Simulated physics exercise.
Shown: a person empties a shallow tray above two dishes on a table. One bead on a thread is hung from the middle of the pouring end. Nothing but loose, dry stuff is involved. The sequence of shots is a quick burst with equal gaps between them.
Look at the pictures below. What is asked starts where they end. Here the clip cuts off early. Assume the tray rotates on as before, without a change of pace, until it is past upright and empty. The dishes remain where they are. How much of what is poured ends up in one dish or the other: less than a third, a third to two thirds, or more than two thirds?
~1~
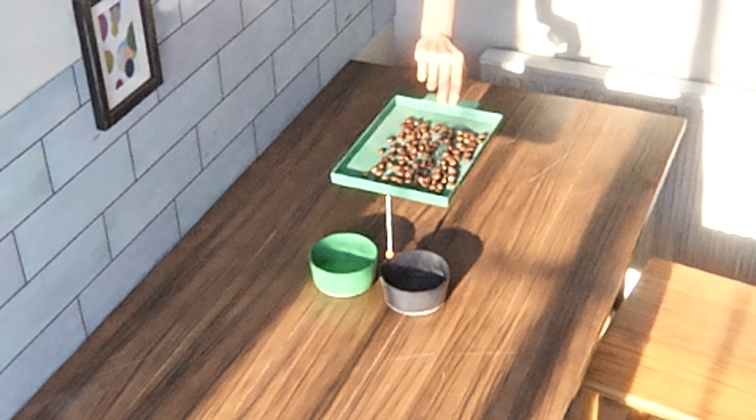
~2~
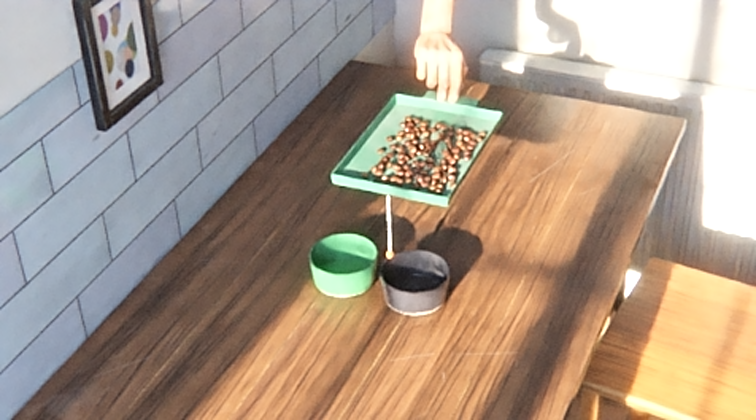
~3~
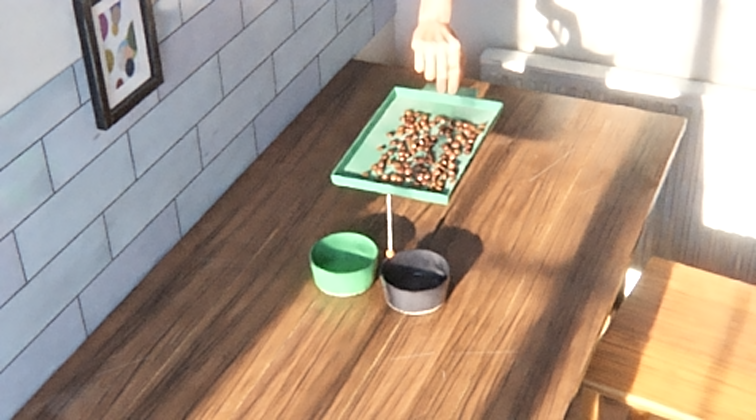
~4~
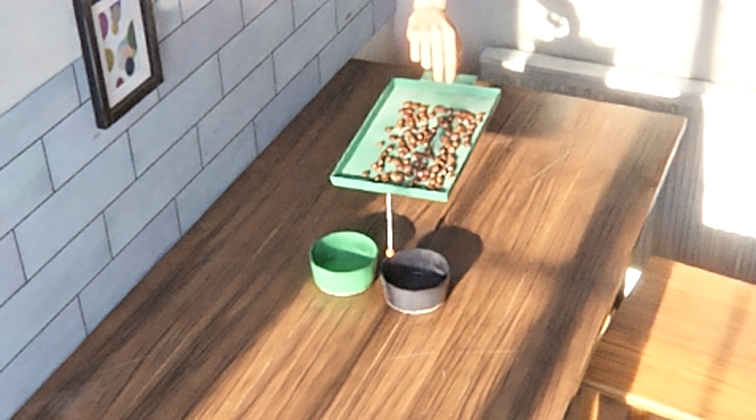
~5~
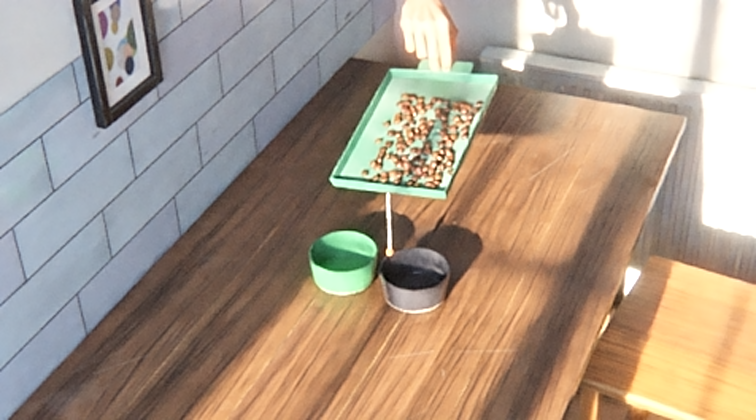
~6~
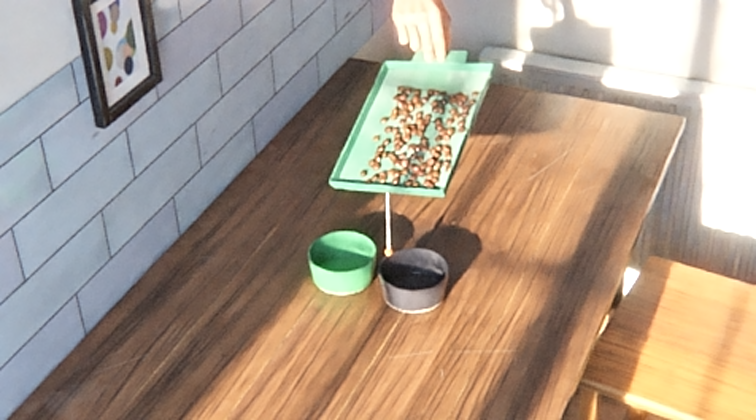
What lands in the dishes is higher than two thirds.
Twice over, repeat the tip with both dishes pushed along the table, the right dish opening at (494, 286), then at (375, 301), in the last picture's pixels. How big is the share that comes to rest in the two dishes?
Respectively 0 percent and 10 percent.
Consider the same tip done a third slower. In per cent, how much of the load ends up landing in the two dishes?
Roughly 80 percent.
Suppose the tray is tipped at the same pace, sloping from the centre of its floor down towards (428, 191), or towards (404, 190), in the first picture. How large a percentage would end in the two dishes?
Respectively close to 50 and 40 in a hundred.
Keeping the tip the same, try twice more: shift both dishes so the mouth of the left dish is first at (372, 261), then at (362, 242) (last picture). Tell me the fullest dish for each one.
The one on the left side, and then the one on the left side.
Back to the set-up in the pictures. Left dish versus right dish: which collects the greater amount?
Result: The one at left wins.
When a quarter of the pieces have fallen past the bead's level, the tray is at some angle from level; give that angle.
That happens at around 85°.
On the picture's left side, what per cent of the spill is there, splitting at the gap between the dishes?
About 90 per cent.
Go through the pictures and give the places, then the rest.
Corners of the pouring end at (333, 173) and (447, 197), level; middle of the load at (427, 154), flat chocolate drops; left dish at (330, 283); right dish at (402, 301); bead on its thread at (390, 254), in the first picture.
Corners of the pouring end at (333, 174) and (447, 197), level; middle of the load at (426, 153), in the second picture.
Corners of the pouring end at (333, 175) and (447, 195), tipped barely, lowest at the left corner; middle of the load at (426, 149), in the third picture.
Corners of the pouring end at (332, 176) and (445, 193), tipped a little, lowest at the left corner; middle of the load at (425, 143), in the fourth picture.
Corners of the pouring end at (332, 178) and (444, 191), tipped clearly, lowest at the left corner; middle of the load at (424, 137), in the fifth picture.
Corners of the pouring end at (331, 181) and (441, 190), tipped clearly, lowest at the left corner; middle of the load at (420, 133); left dish at (329, 281); right dish at (401, 299), in the sixth picture.
Soon after the last picture, tray tipped steeply; nearly all on the tray; a stray few in the air.
A little later, tray tipped past a quarter turn; about a quarter on the tray; about half in the left dish; a small part outside both; a small part in the air.
Later still, tray tipped past a quarter turn; a stray few on the tray; most in the left dish; about a quarter outside both.
At rest, tray tipped past a quarter turn; none in the right dish; most in the left dish; about a quarter outside both.
